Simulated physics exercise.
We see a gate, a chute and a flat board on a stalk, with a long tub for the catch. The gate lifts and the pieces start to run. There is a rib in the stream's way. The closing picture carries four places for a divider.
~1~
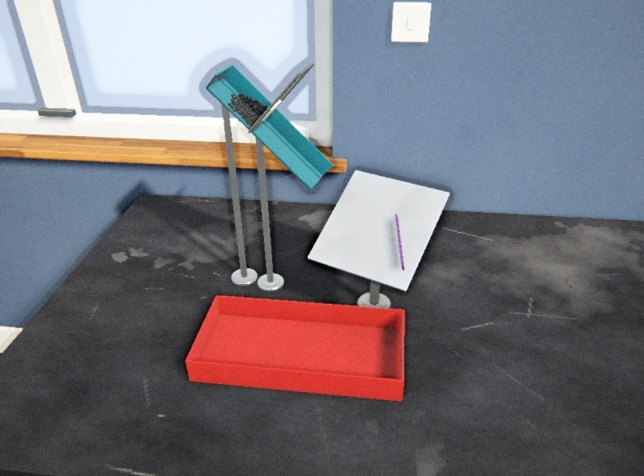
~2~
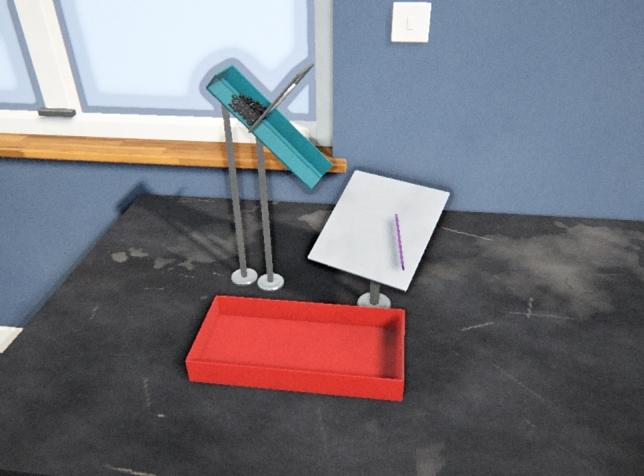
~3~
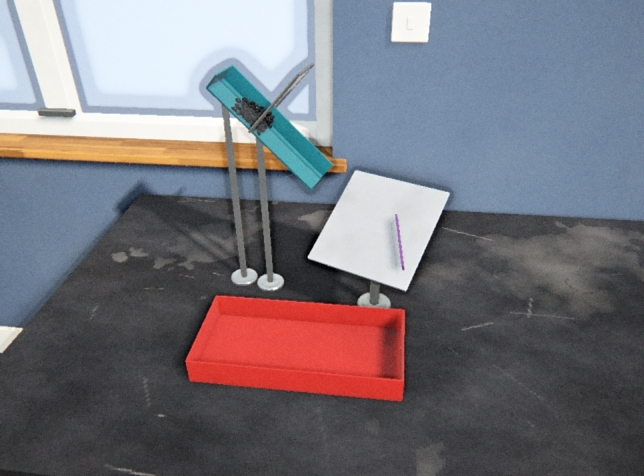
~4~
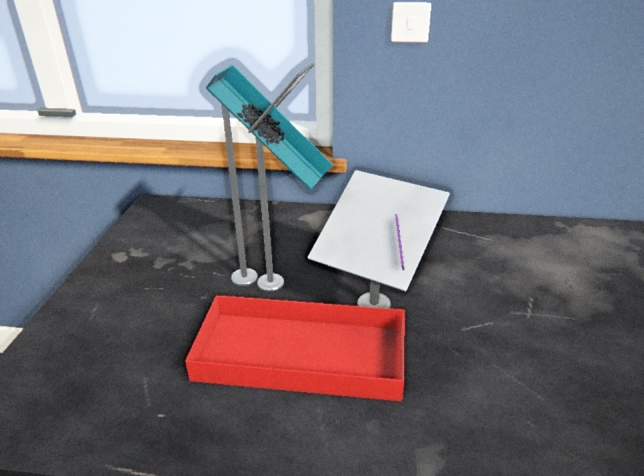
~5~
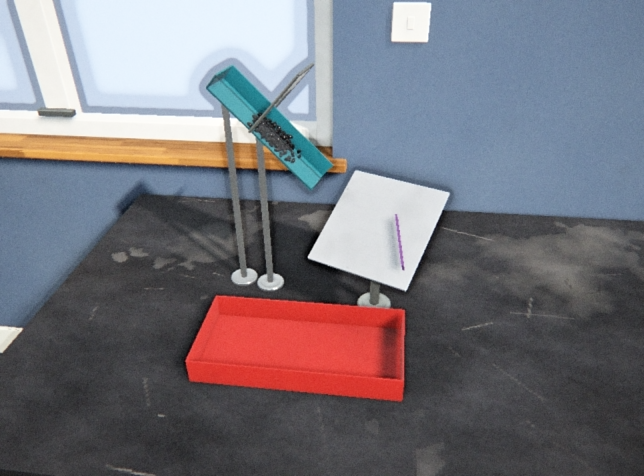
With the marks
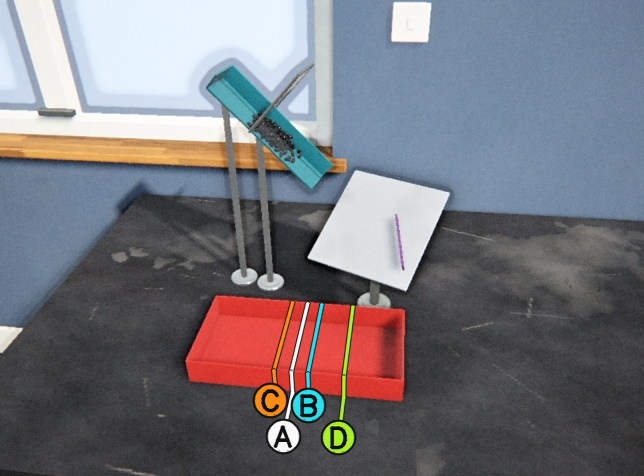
A long red tub sat on a dark table below a tilted white board and a sloping teal chute, where a clump of small black pieces slid partway down the chute toward the lower right.
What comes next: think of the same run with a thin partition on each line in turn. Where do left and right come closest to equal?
The best line is D.
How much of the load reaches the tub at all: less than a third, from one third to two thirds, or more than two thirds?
It is more than two thirds.
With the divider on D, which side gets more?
Right.
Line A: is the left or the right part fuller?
Right.
On the marked copy, line A crosses the front rim at (291, 371); line B crosses the front rim at (308, 372); line C crosses the front rim at (274, 369); line D crosses the front rim at (344, 375).
Choosing A, of what is caught, a small part on the left of the divider, nearly all on the right.
Choosing B, of what is caught, a small part on the left of the divider, most on the right.
Choosing C, of what is caught, a stray few on the left of the divider, nearly all on the right.
Choosing D, of what is caught, about a third on the left of the divider, about two thirds on the right.
